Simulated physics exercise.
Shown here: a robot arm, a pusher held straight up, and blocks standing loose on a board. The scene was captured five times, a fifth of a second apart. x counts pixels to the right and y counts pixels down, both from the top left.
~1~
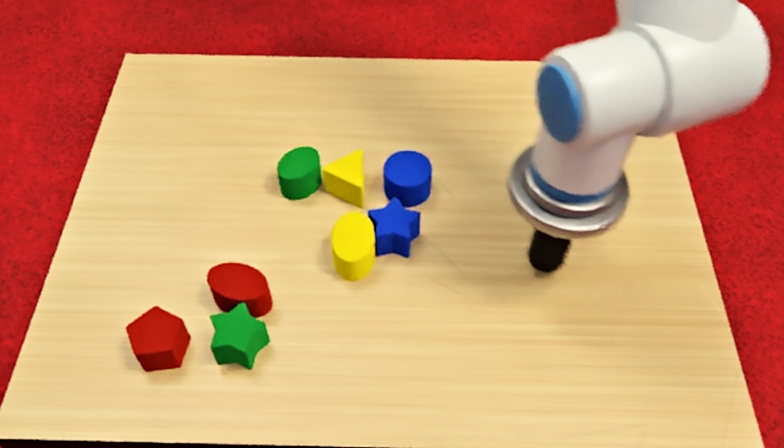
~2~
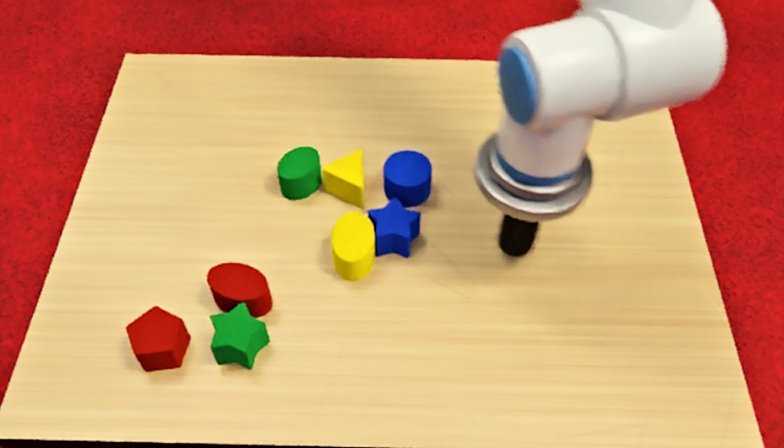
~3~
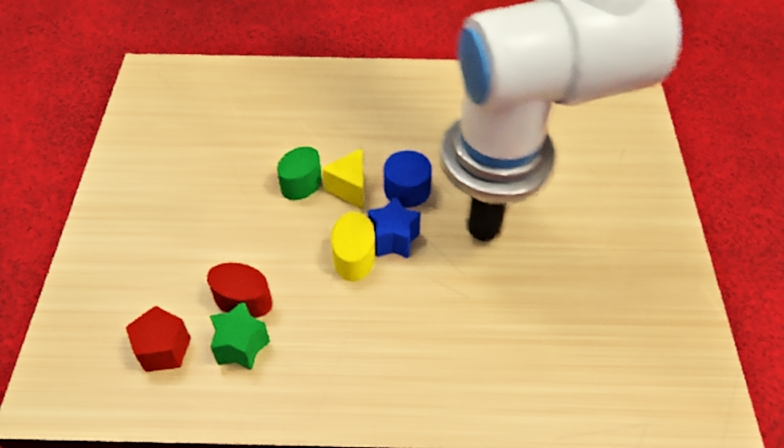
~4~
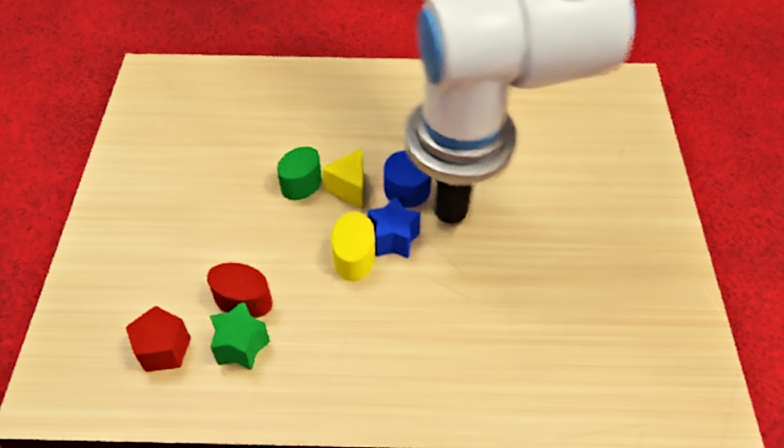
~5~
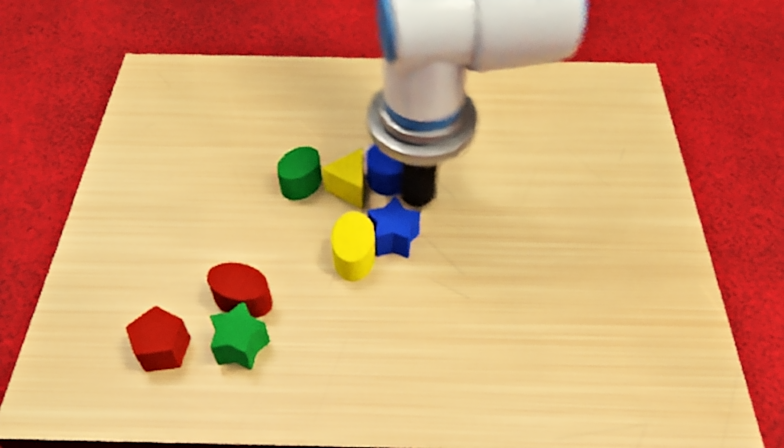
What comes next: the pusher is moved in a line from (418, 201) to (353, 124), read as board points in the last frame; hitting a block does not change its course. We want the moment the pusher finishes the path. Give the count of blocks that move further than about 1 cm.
One block, no more.
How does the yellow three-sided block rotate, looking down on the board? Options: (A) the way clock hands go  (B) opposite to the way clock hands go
The correct letter is B.
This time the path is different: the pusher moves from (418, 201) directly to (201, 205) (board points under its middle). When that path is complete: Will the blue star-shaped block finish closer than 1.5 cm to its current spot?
My answer is yes.
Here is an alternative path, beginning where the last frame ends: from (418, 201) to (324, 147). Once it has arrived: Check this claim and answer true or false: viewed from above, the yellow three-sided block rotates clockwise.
That statement is not accurate.
The first path, step by step. One third of the way, pusher at (395, 167); yellow three-sided block at (344, 166), turned 25° anticlockwise; blue circular block at (364, 132).
Two thirds of the way, pusher at (373, 141); yellow three-sided block at (344, 166), turned 25° anticlockwise; blue circular block at (337, 113).
At the end, pusher at (353, 117); yellow three-sided block at (344, 166), turned 25° anticlockwise; blue circular block at (312, 100); blue star-shaped block unmoved.
